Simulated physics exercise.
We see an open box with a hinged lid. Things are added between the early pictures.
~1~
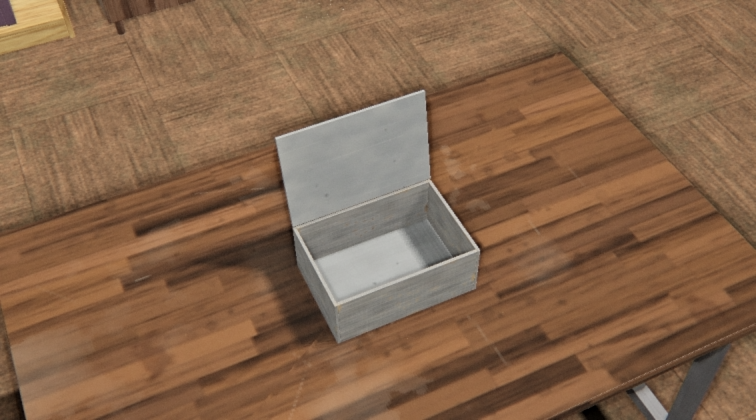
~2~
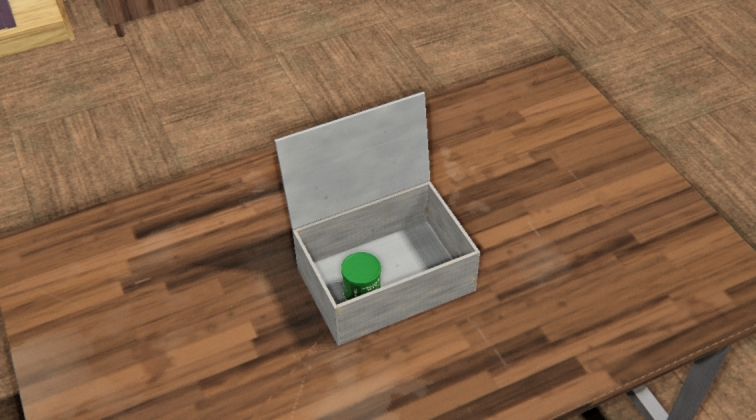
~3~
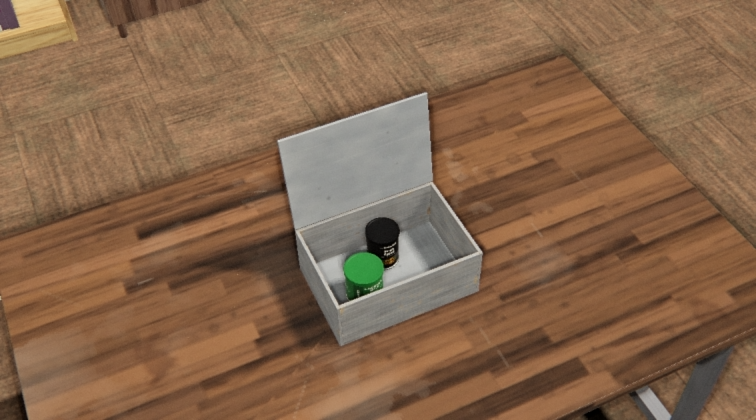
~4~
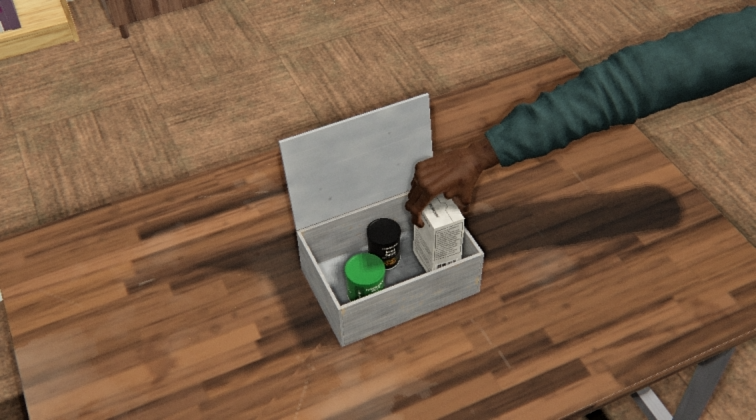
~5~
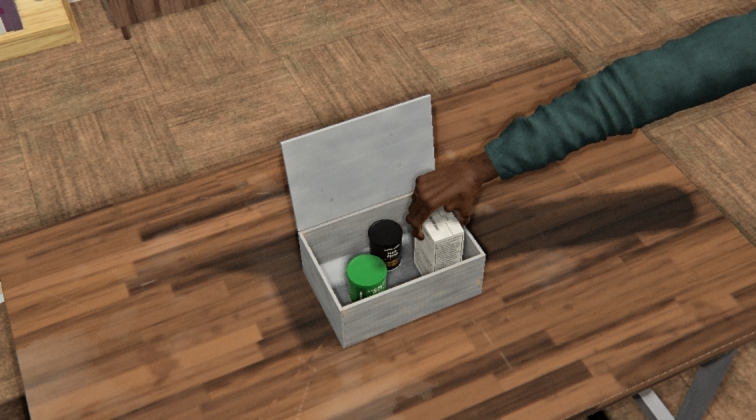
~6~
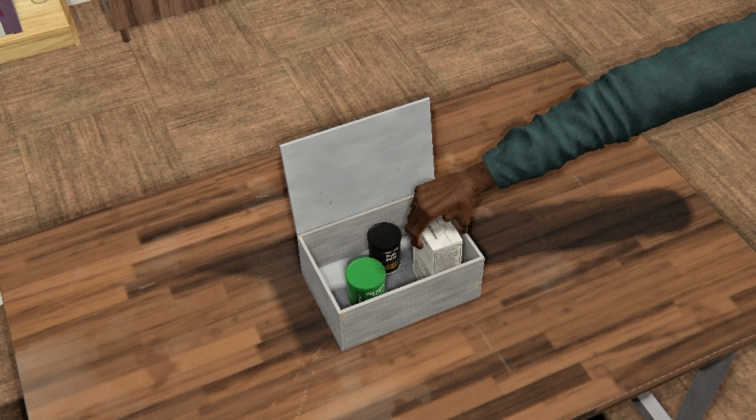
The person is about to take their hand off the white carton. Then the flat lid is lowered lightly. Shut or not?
In the end the lid is held up.
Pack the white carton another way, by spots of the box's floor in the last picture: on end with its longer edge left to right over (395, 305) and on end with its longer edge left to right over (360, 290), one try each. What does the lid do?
First, it closes; second, it is held up.
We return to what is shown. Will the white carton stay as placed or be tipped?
It keeps its pose.
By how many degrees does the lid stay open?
Some 25° above the rim.
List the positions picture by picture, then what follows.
In the first picture, the last thing is not in view yet.
In the second picture, the last thing is not in view yet.
In the third picture, the last thing is not in view yet; black tin (383, 244).
In the fourth picture, coming down; white carton (438, 235); black tin (384, 245).
In the fifth picture, coming down; white carton (438, 247); black tin (386, 246).
In the sixth picture, in place under the hand; white carton (437, 256); black tin (385, 249).
Then, 1.30 s on from there, lid 78° above the rim.
Then, 1.80 s on from there, lid 43° above the rim.
Then, 3.50 s on from there, lid 25° above the rim.
In the end, lid 25° above the rim; all 3 unmoved. At the end, from the last picture's camera, white carton near (438, 257).
